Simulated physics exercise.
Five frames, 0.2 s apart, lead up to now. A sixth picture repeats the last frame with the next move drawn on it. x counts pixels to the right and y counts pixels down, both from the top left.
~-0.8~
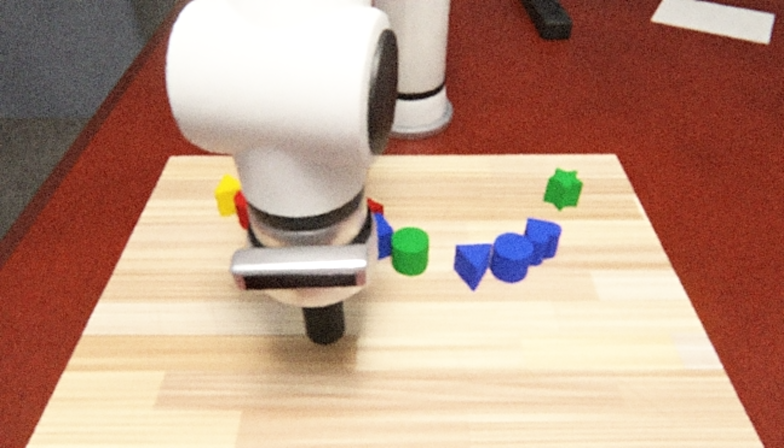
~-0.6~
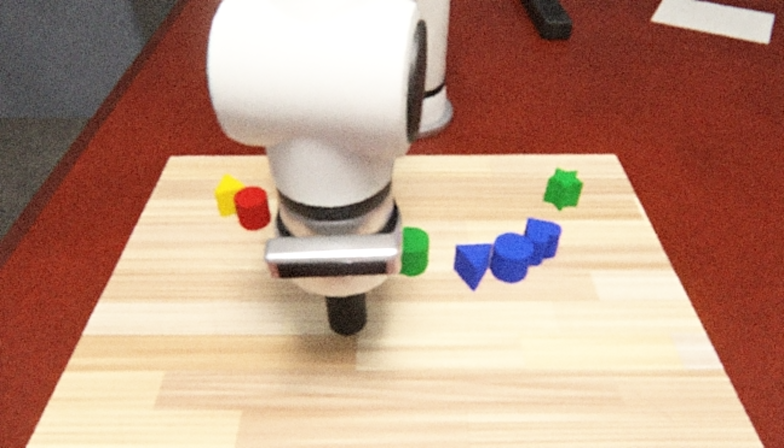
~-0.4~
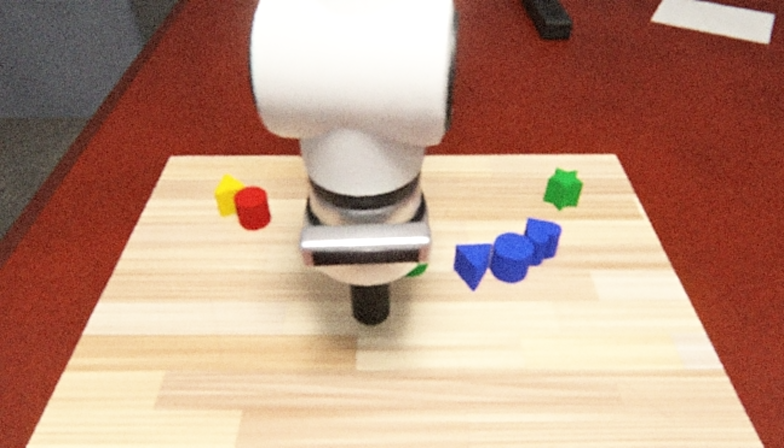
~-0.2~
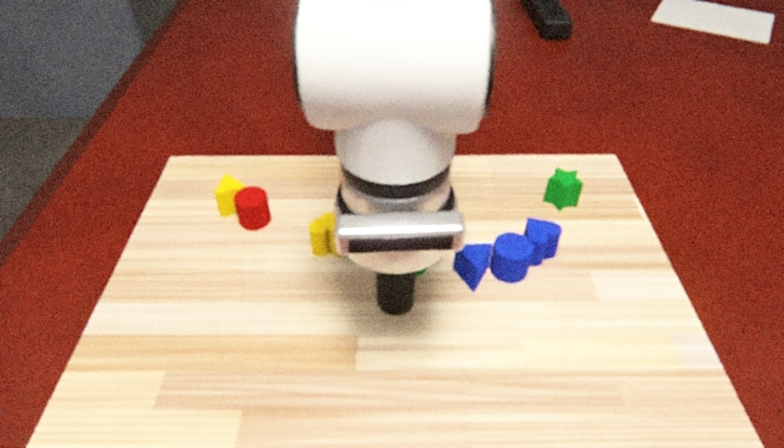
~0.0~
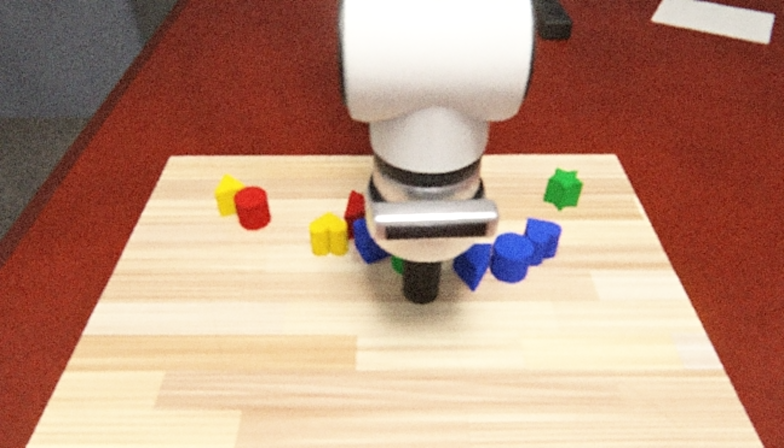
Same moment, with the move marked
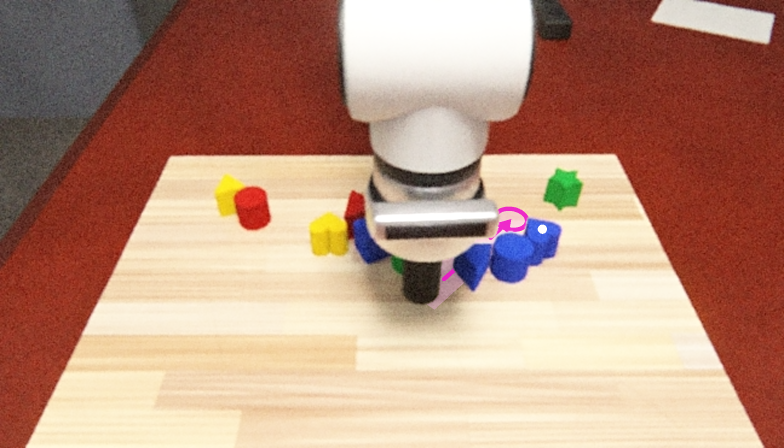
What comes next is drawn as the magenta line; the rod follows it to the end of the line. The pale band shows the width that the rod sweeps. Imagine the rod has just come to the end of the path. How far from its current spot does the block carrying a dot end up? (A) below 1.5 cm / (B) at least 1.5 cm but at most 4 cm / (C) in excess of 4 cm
The one that fits is B, at least 1.5 cm but at most 4 cm.
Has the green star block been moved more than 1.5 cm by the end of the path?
It seems not.
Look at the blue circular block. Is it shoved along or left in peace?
From what I can tell, it won't keep its place.
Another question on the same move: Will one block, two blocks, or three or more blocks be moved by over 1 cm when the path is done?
The answer is three or more blocks.
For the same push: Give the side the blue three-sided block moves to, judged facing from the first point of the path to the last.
Right side.
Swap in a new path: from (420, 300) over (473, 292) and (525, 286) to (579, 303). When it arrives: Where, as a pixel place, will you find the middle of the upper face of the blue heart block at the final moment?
It should be at (558, 223) by then.
Drawn move, in a line from (420, 300) to (511, 219); the dot is on the blue heart block.
On the path given first. One third of the way, rod (456, 261); blue three-sided block (487, 242); blue circular block (525, 244); blue heart block (549, 228), turned 25° anticlockwise.
Two thirds of the way, rod (486, 234); blue three-sided block (518, 220), turned 40° clockwise; blue circular block (529, 244); blue heart block (559, 229), turned 25° anticlockwise.
At the end, rod (513, 210); green circular block still; blue three-sided block (538, 209), turned 70° clockwise; blue circular block (529, 244); blue heart block (569, 230), turned 15° clockwise; green star block still.
